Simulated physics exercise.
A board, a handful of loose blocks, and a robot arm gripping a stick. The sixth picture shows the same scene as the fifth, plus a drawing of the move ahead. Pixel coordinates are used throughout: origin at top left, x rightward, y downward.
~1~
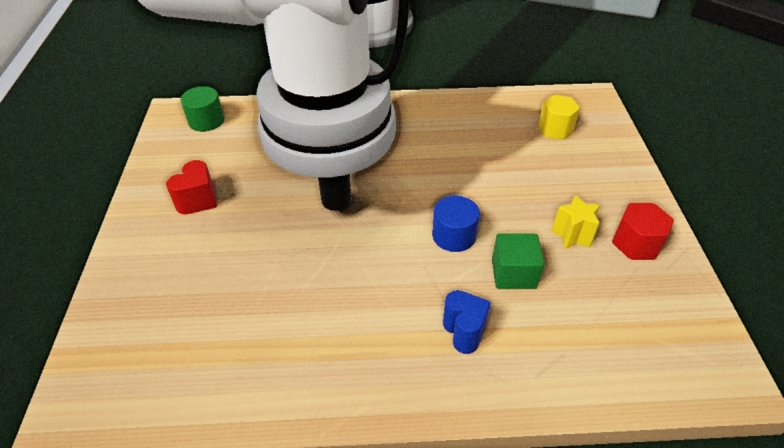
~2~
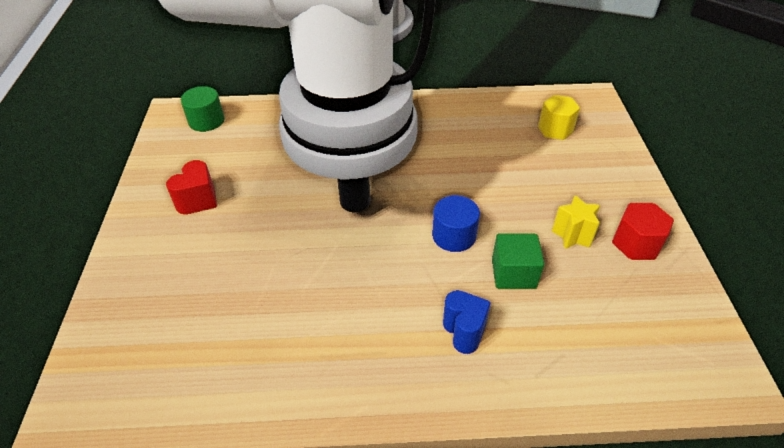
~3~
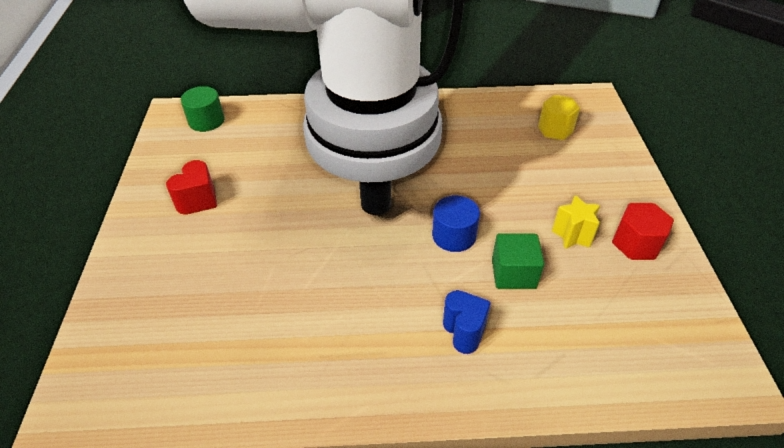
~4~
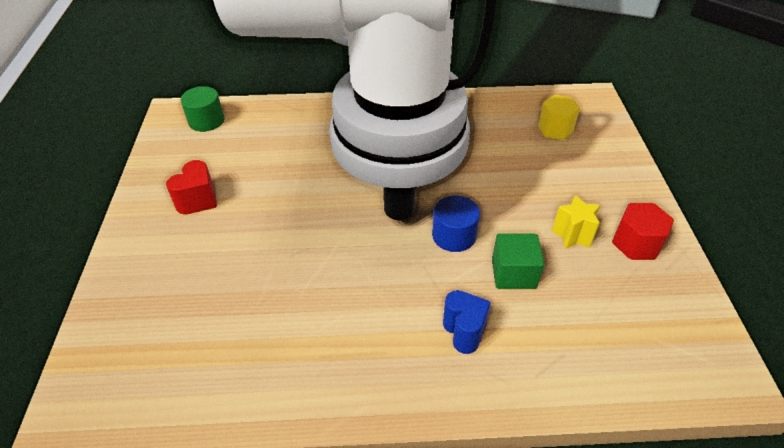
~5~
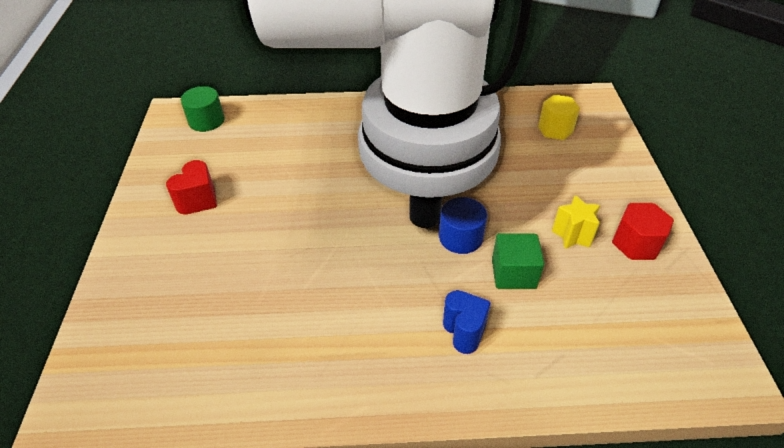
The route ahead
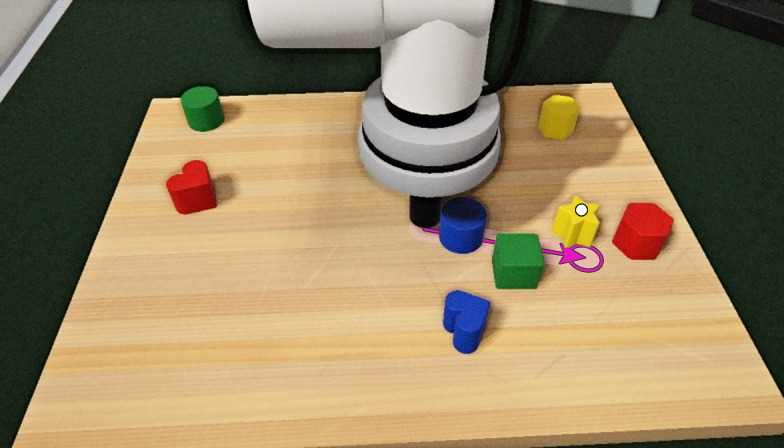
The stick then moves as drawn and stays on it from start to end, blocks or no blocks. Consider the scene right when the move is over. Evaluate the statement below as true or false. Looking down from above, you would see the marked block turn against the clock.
True
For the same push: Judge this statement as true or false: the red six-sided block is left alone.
That claim is false.
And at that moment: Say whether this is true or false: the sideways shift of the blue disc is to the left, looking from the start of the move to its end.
True - the claim holds.
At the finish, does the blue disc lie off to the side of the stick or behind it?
No, it doesn't check out.
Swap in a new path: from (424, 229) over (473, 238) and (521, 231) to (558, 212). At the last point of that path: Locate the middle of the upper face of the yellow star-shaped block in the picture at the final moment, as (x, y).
By then it is at (611, 209).
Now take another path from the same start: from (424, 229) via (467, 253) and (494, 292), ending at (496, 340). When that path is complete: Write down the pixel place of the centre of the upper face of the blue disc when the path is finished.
It is going to be at (512, 220).
Drawn move, from (424, 229) to (585, 258); the dot is on the yellow star-shaped block.
On the path given first. One third of the way, stick (480, 227); blue disc (522, 219); green square block (525, 254).
Two thirds of the way, stick (534, 237); blue disc (578, 222); green square block (525, 254); yellow star-shaped block (603, 205), turned 15° anticlockwise.
At the end, stick (590, 246); blue disc (627, 220); green square block (525, 254); yellow star-shaped block (616, 192), turned 70° anticlockwise; red six-sided block (671, 215), turned 20° clockwise.
